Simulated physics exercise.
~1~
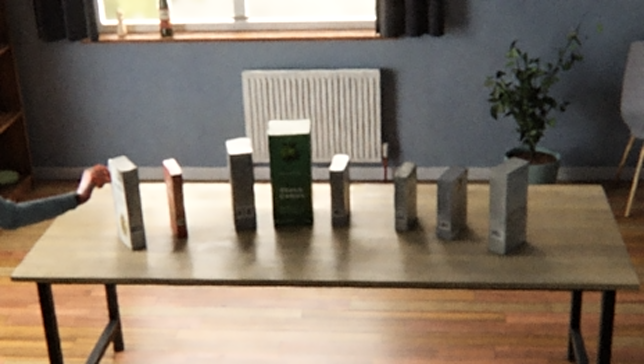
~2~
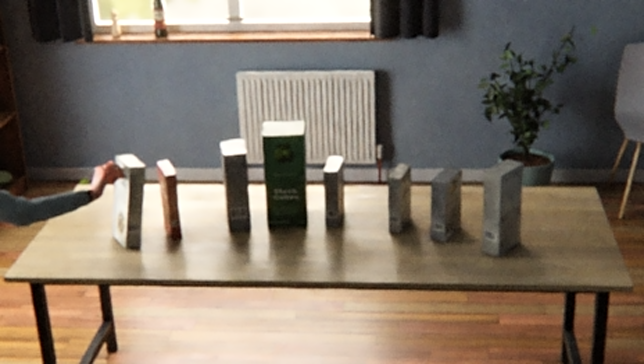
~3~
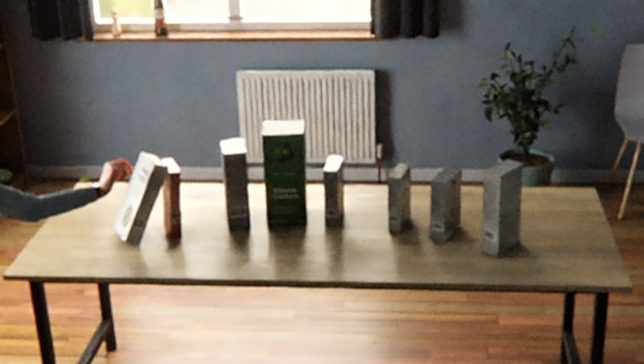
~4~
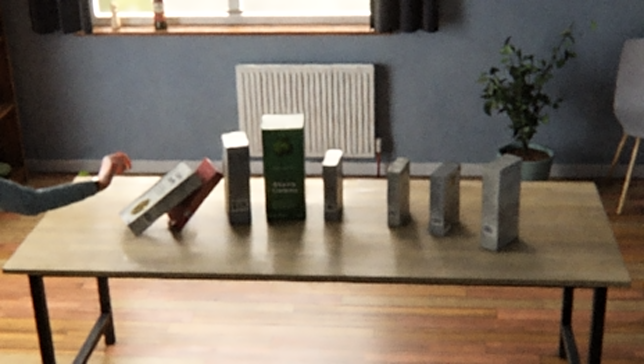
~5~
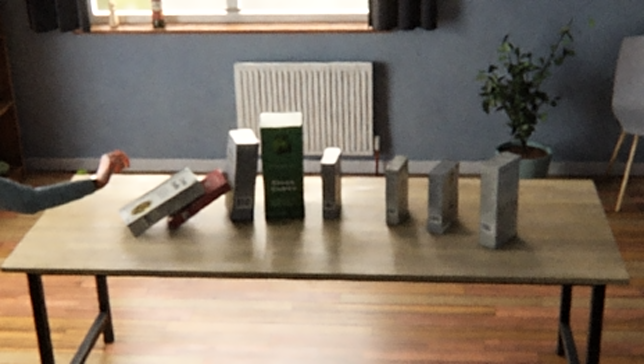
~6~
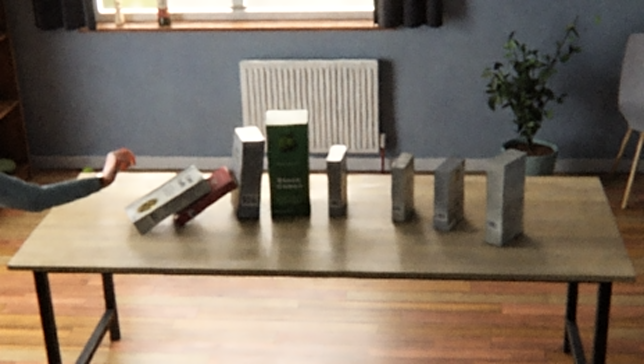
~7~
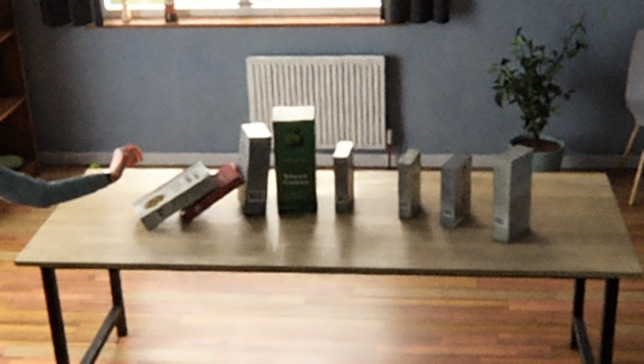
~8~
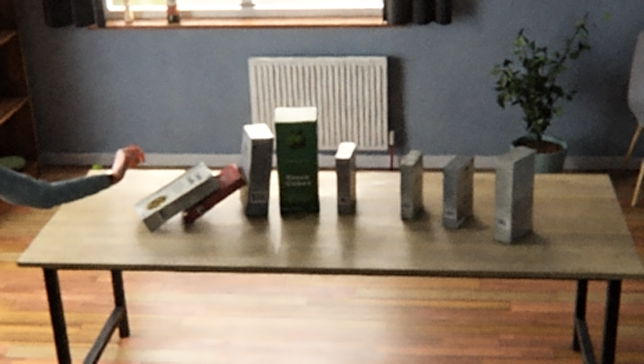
Dining room table, hand tipping first box rightward onto red one, both ending propped at a lean, green and others still standing.
